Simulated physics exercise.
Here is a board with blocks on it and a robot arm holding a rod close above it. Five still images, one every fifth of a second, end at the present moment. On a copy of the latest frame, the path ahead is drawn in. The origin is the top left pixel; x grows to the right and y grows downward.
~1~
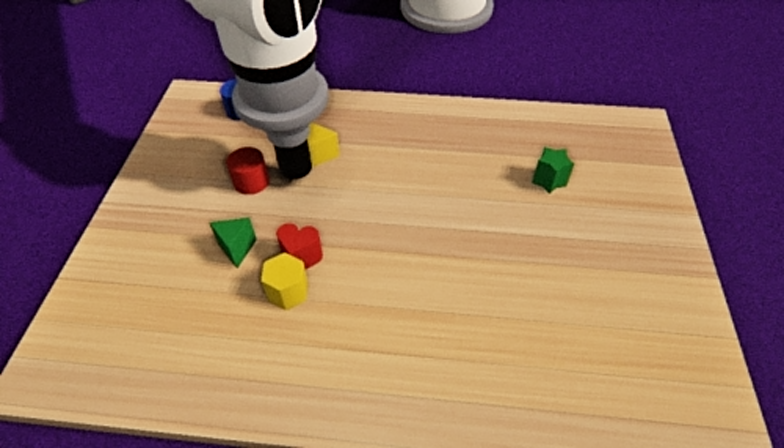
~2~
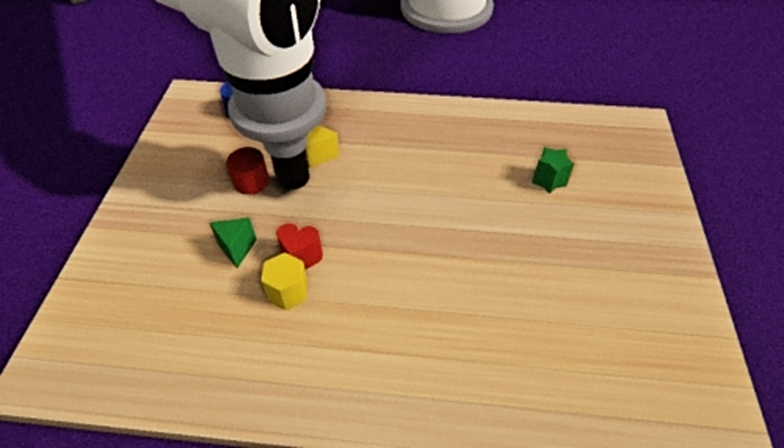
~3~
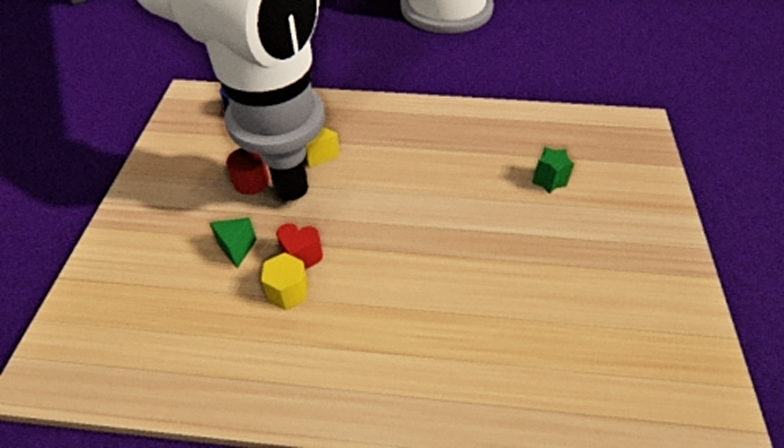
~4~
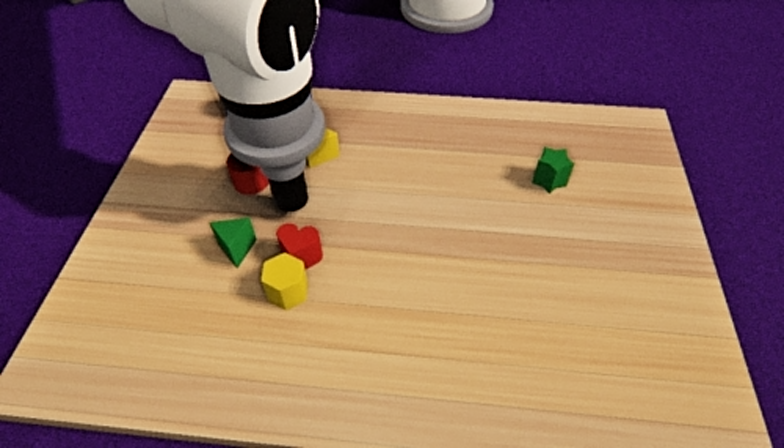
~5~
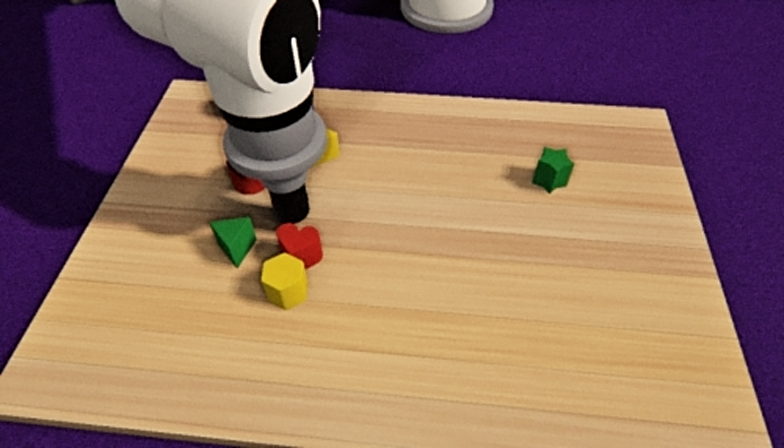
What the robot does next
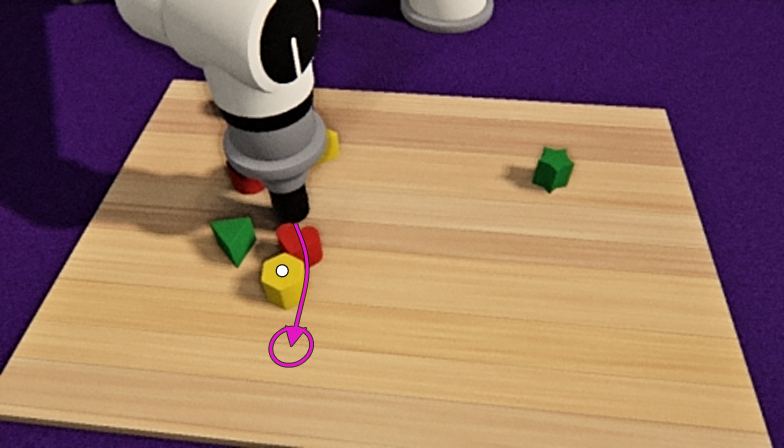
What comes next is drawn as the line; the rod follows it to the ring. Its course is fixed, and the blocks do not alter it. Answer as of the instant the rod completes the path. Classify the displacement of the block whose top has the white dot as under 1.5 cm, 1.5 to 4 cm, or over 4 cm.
The largest band: Over 4 cm.
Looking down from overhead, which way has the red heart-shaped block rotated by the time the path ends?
Seen from above, its turn is counter-clockwise.
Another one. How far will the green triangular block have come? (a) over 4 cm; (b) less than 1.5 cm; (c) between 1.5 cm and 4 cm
Correct choice: B.
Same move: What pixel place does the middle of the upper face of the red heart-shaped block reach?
Around (310, 349).
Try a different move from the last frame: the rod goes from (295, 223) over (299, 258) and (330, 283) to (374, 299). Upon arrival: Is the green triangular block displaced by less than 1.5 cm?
Final answer: Yes.
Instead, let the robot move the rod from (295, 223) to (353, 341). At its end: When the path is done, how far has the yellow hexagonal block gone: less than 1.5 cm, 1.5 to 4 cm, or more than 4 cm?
Covers 1.5 to 4 cm.
The line goes from (295, 223) by way of (307, 278) to (291, 346); the dot is on the yellow hexagonal block.
What follows on the original path. One third of the way, rod (304, 249); yellow hexagonal block (274, 288); red heart-shaped block (304, 265), turned 20° anticlockwise.
Two thirds of the way, rod (300, 289); yellow hexagonal block (258, 313), turned 45° clockwise; red heart-shaped block (305, 308), turned 30° anticlockwise.
At the end, rod (288, 336); green triangular block unmoved; yellow hexagonal block (241, 334), turned 105° clockwise; red heart-shaped block (310, 349), turned 60° anticlockwise.
